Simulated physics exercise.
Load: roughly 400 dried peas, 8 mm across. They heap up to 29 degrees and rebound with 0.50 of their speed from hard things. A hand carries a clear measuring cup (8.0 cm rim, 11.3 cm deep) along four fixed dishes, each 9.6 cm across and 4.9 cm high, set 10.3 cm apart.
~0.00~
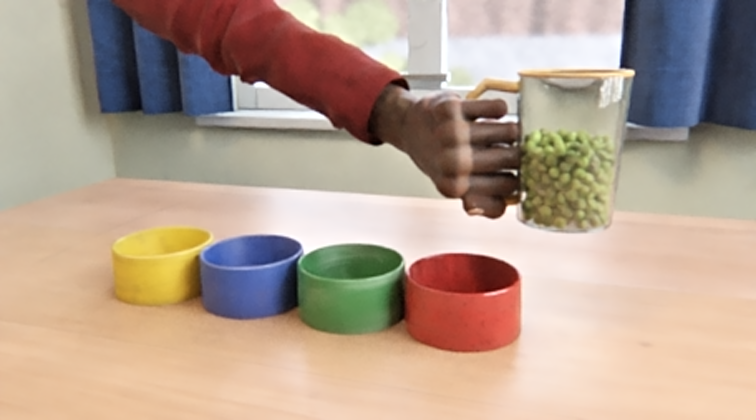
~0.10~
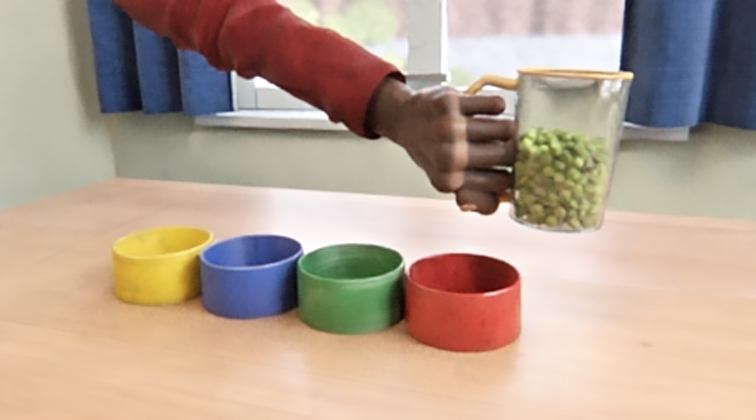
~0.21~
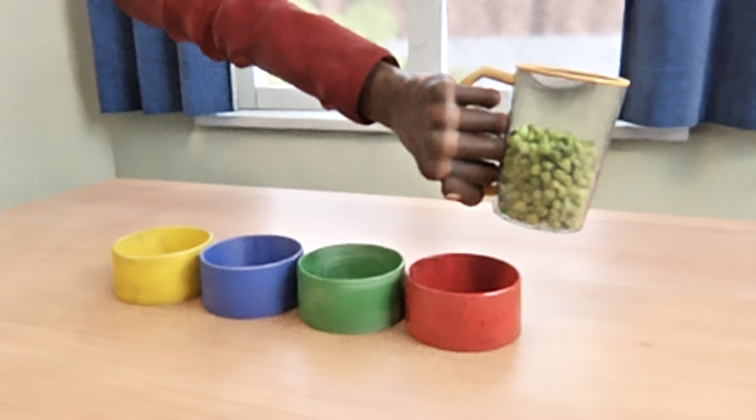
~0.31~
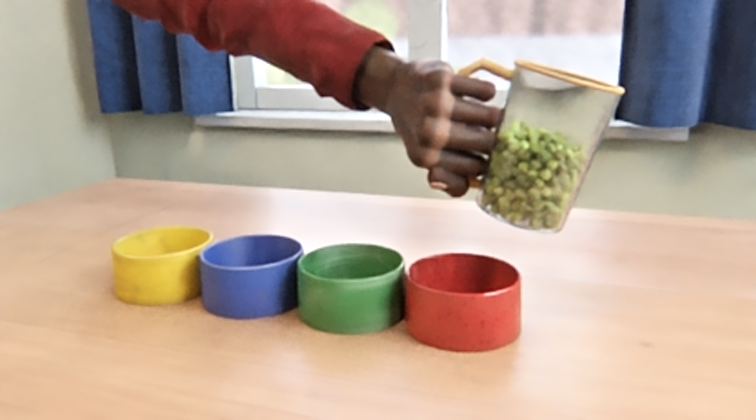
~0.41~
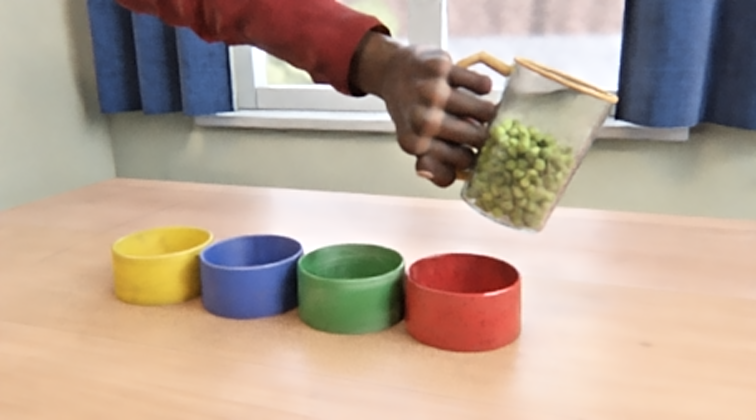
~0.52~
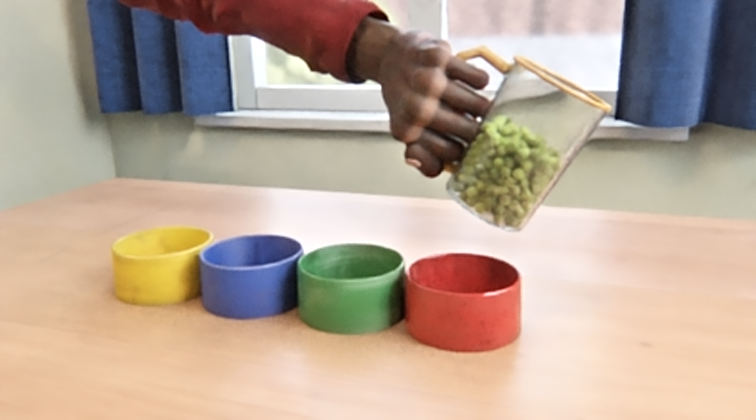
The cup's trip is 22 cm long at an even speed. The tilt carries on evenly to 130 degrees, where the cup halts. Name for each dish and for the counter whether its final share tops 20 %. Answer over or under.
Red over, blue under, green under, yellow under, counter under.
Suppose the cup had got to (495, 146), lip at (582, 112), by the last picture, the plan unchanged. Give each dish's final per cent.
Red 10, blue 0, green 80, yellow 0.
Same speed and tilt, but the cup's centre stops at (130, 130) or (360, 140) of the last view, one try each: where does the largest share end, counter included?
The winner: Red; red.
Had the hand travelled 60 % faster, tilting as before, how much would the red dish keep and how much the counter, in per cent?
Red 0; counter 0.
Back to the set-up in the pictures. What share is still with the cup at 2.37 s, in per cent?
About 0 per cent.
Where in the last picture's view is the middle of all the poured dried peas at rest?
At about (458, 296).
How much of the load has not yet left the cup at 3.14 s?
Roughly 0 per cent.
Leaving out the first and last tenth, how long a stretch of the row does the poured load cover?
About 6 cm.
After 1.63 s, tilt 97 degrees; cup holds 100 %.
Then, at 2.37 s, tilt 130 degrees; cup holds 0 %, red 100 %.
Then, at 3.14 s, tilt 130 degrees; cup holds 0 %, red 100 %.
In the end, at 3.4 s, red 100 %, blue 0 %, green 0 %, yellow 0 %, counter 0 %.
